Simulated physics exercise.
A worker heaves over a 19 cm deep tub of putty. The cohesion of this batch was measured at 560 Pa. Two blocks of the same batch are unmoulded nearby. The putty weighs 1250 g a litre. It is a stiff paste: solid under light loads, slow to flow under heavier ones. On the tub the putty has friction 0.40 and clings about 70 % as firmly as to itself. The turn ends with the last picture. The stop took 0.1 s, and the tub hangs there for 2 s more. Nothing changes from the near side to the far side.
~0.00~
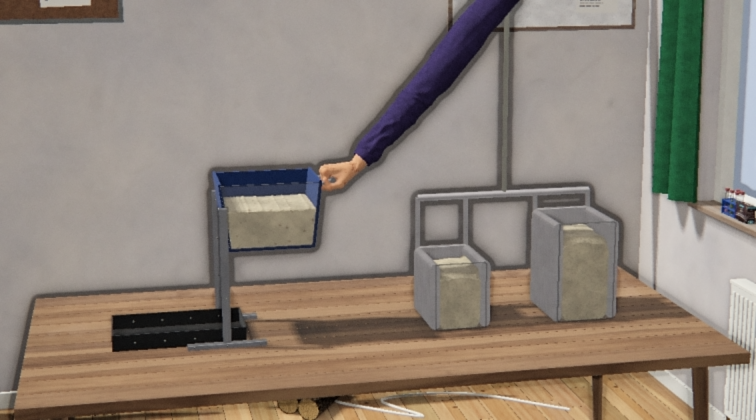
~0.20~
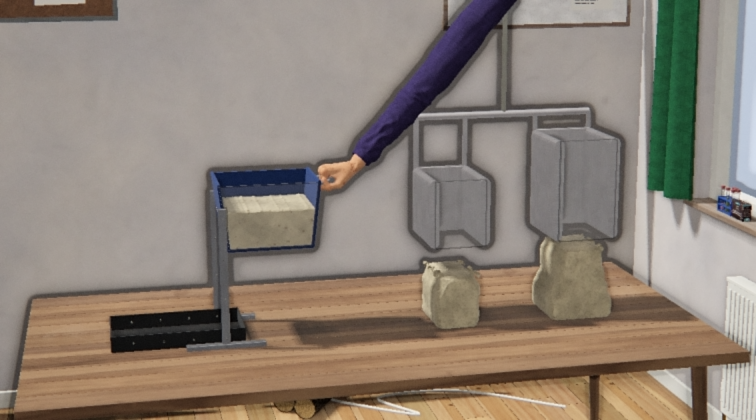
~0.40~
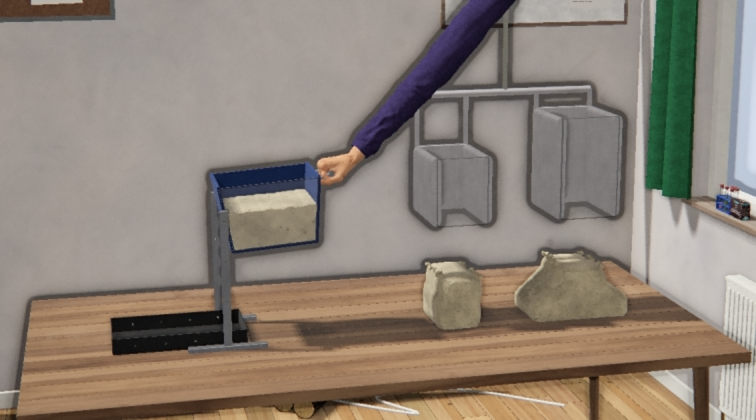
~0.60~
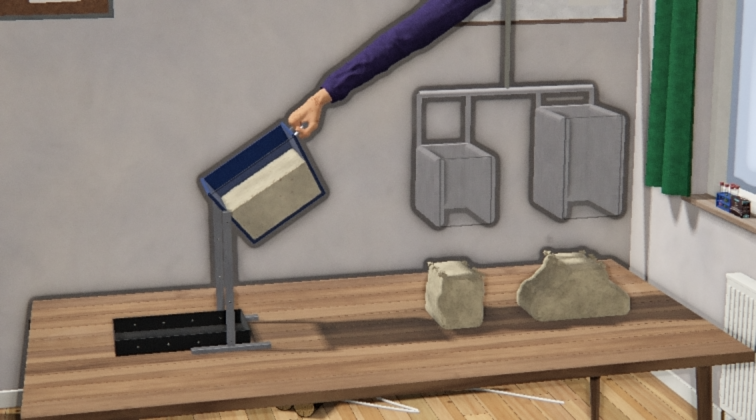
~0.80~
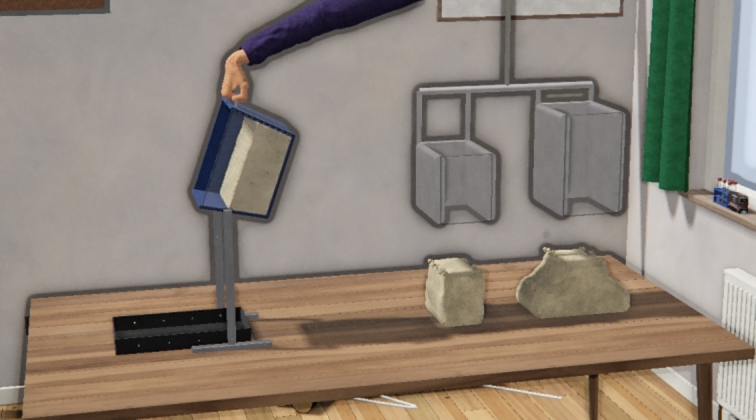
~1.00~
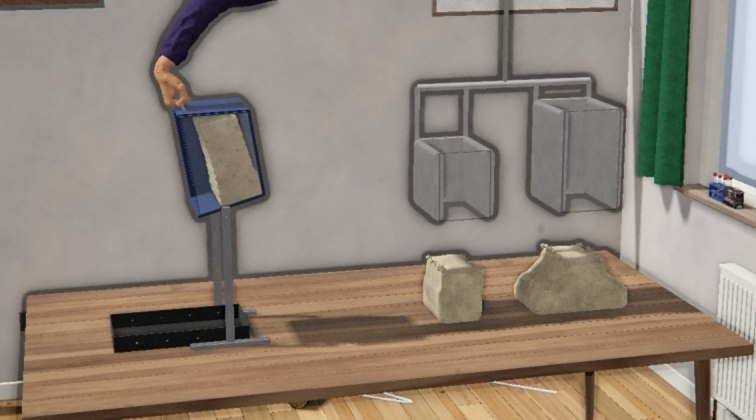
Grey moulds lifting off two putty blocks, the taller one slumping wide, then a purple-sleeved arm tilting a blue tub of putty leftward.
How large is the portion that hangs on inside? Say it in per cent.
Close to 0 per cent.
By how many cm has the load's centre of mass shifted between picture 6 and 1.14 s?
Roughly 9 cm.
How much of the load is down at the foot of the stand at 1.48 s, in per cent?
About 60 %.
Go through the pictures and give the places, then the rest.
Handle-side rim at (319, 182), tilt 0 degrees; crest of the putty at (307, 208); block heights 17 cm, 27 cm (left to right), in the first picture.
Handle-side rim at (318, 182), tilt 0 degrees; crest of the putty at (306, 208); block heights 17 cm, 23 cm (left to right), in the second picture.
Handle-side rim at (318, 177), tilt 4 degrees; crest of the putty at (312, 204); block heights 17 cm, 17 cm (left to right), in the third picture.
Handle-side rim at (292, 136), tilt 33 degrees; crest of the putty at (302, 163); block heights 17 cm, 17 cm (left to right), in the fourth picture.
Handle-side rim at (231, 110), tilt 70 degrees; crest of the putty at (257, 124); block heights 17 cm, 17 cm (left to right), in the fifth picture.
Handle-side rim at (179, 118), tilt 99 degrees; crest of the putty at (232, 118); block heights 17 cm, 17 cm (left to right), in the sixth picture.
After 1.14 s, the tub is at 99 degrees and holds 88 %.
After 1.31 s, the tub is at 99 degrees and holds 37 %.
After 1.48 s, the tub is at 99 degrees and holds 23 %.
After 1.65 s, the tub is at 99 degrees and holds 0 %.
After 3.00 s, the tub is at 99 degrees and holds 0 %.
